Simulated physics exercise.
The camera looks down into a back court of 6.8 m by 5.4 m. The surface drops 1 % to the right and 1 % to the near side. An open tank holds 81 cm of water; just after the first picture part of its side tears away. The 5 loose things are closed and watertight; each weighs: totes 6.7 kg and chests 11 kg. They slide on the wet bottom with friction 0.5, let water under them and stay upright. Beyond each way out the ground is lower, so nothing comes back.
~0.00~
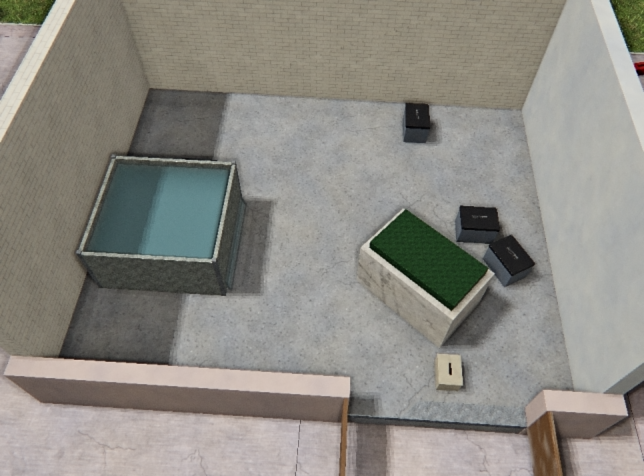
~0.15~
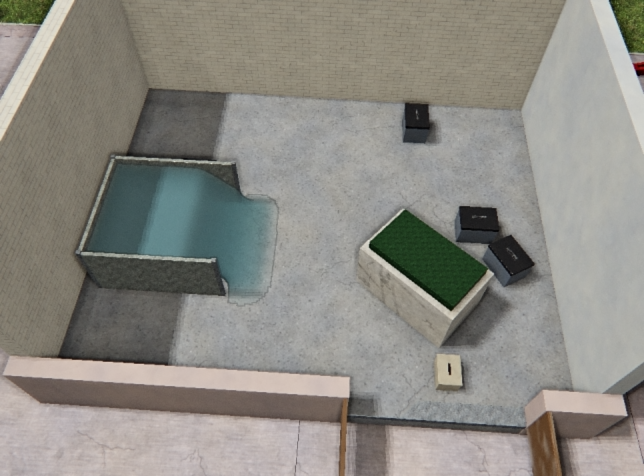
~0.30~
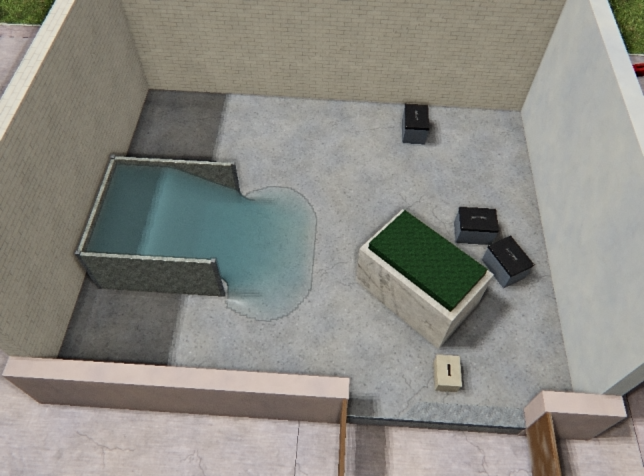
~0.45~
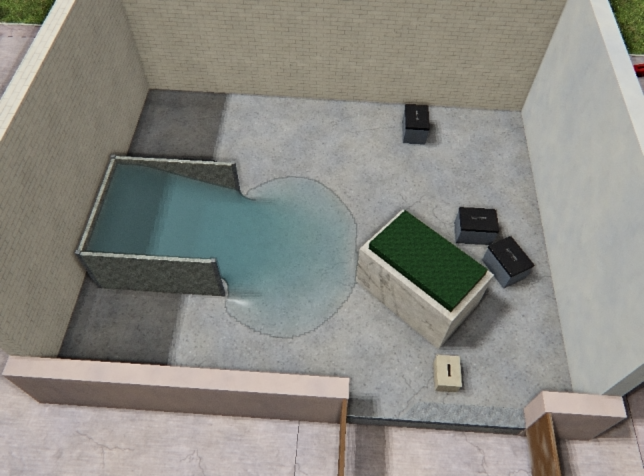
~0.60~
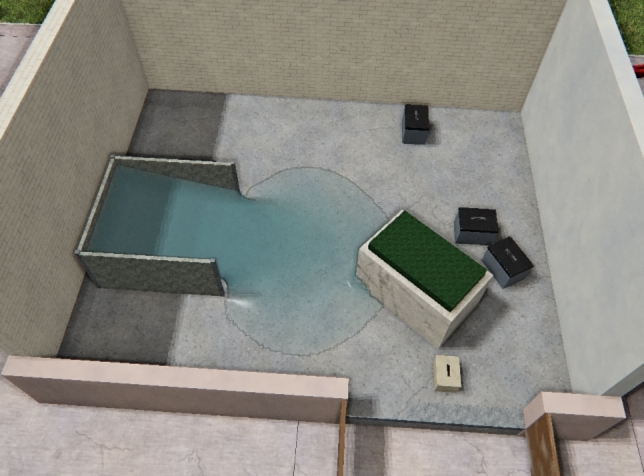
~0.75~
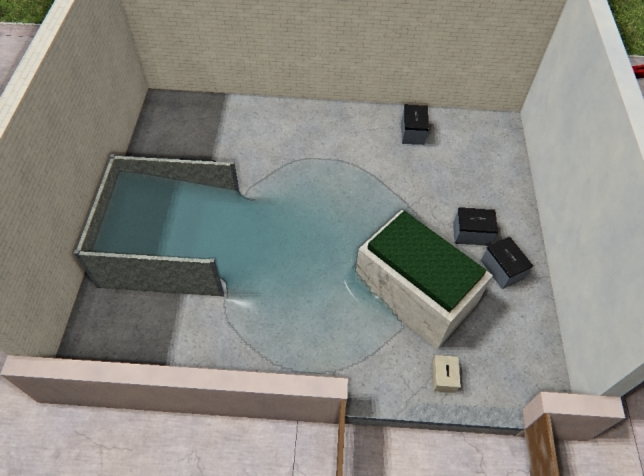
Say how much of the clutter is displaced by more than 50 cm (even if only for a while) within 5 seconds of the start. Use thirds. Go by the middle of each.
It is two thirds or above.
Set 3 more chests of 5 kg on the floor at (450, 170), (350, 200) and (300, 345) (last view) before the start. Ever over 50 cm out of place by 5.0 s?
In turn: Past it, more, over.
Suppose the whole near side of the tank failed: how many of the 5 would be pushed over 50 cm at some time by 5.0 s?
Then 1.
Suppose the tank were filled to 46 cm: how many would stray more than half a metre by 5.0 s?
In that case 2 of them.
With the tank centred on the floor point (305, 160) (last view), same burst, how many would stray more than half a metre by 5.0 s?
In that case 4 of them.
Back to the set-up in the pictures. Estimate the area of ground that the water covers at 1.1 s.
Roughly 15 m2.
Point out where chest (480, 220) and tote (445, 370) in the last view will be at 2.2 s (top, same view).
Near (536, 230) and (516, 406).
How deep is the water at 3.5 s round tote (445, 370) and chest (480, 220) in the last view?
About 5 and 6 cm.
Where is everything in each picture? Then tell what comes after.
The first frame shows a tote at (450, 369) rests on the ground; a chest at (480, 217) rests on the ground; 2.7 m2 under water; 0 of 5 have shifted.
The second frame shows a tote at (449, 369) rests on the ground; a chest at (479, 217) rests on the ground; 3.8 m2 under water; 0 of 5 have shifted.
The third frame shows a tote at (449, 370) rests on the ground; a chest at (479, 218) rests on the ground; water covers 5.1 m2; 0 of 5 have shifted.
The fourth frame shows a tote at (449, 370), on the bottom; a chest at (479, 219), on the bottom; water covers 6.9 m2; 0 of 5 have shifted.
The fifth frame shows a tote at (448, 371), on the bottom; a chest at (478, 219) rests on the ground; water covers 8.7 m2; 0 of 5 have shifted.
The sixth frame shows a tote at (447, 371), on the bottom; a chest at (478, 219), on the bottom; 10.3 m2 under water; 0 of 5 have shifted.
After 1.1 s 0 of 5 are over 50 cm from their spots; 0 afloat.
After 2.2 s 3 of 5 are over 50 cm from their spots; 0 afloat.
After 3.5 s 3 of 5 are over 50 cm from their spots; 2 afloat.
After 5.0 s 4 of 5 are over 50 cm from their spots, and 4 have been at some point; 1 afloat.
